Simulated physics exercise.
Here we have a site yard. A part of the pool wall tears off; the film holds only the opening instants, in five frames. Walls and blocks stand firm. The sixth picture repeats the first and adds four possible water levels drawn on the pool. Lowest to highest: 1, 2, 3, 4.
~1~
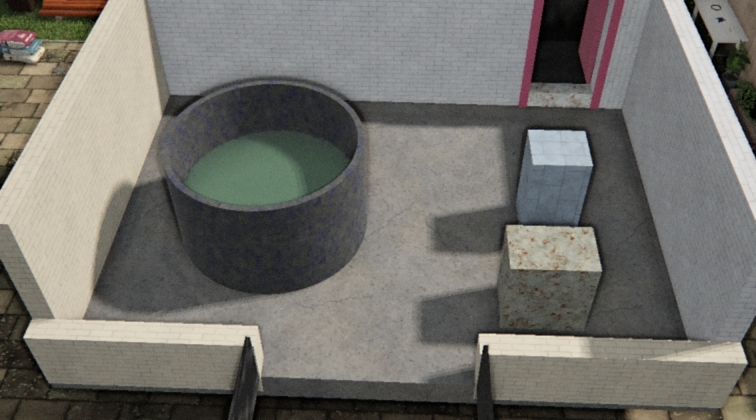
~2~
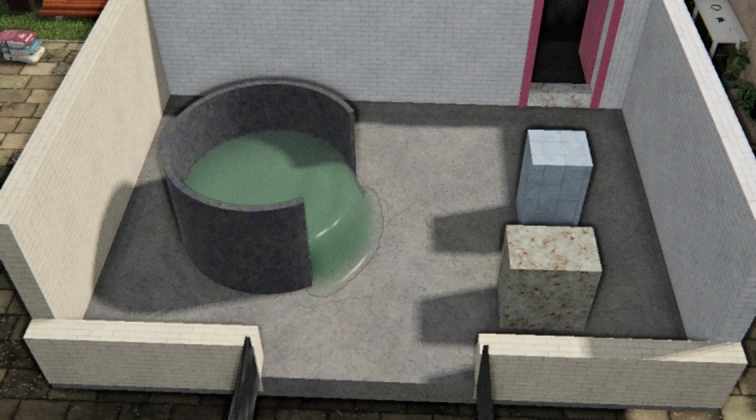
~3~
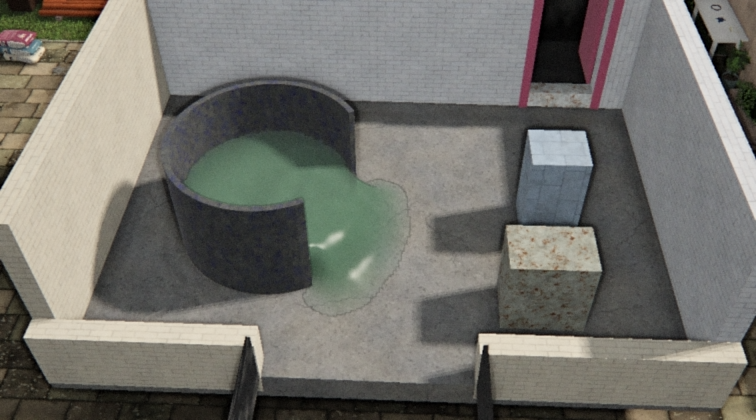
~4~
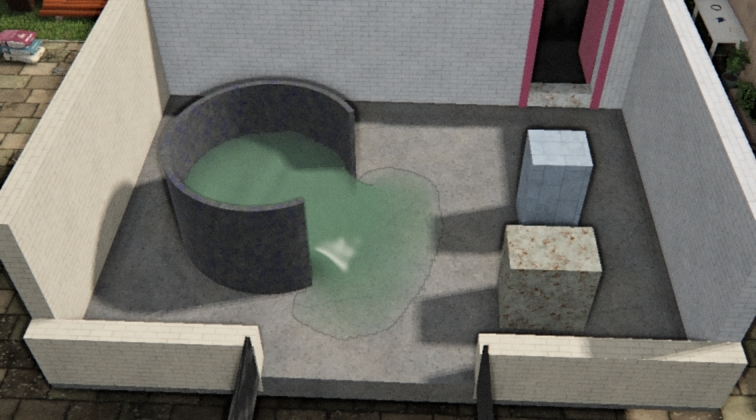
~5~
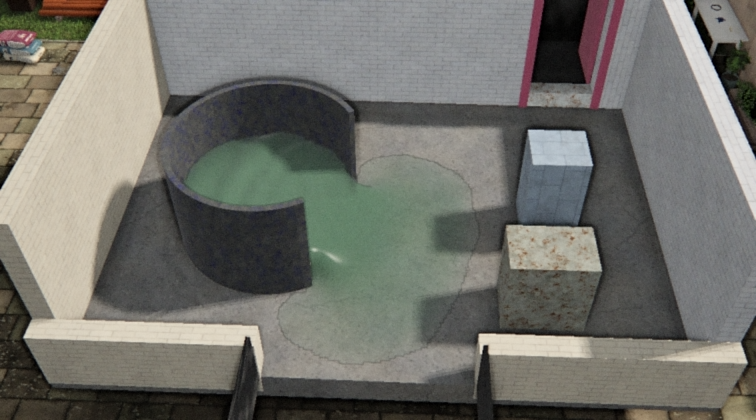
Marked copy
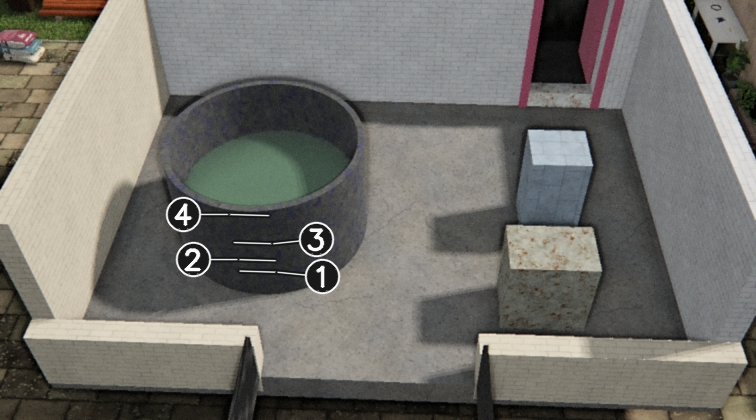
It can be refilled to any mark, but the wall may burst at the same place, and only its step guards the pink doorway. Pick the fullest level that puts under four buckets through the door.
Go for 3.
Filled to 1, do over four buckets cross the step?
No.
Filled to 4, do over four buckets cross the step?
Yes, that goes wrong.
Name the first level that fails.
4 it is.
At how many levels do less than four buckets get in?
Three of the four.
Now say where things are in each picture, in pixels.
In the first picture, water in the pool at rest, its middle at (270, 186); foot of the pink doorway at (558, 107); open gate at (368, 327).
In the second picture, front seen at (324, 273), 2 % of the ground wet.
In the third picture, front seen at (393, 186), 5 % of the ground wet.
In the fourth picture, front seen at (421, 181), 10 % of the ground wet.
In the fifth picture, front seen at (444, 172), 17 % of the ground wet.
On the marked copy, 1 at (258, 271); 2 at (256, 260); 3 at (253, 243); 4 at (248, 215); from the bottom up 1, 2, 3, 4.
For level 1, nothing gets over.
For level 2, nothing gets over.
For level 3, a splash gets over, under a bucket.
For level 4, about 12 bucketfuls get in.
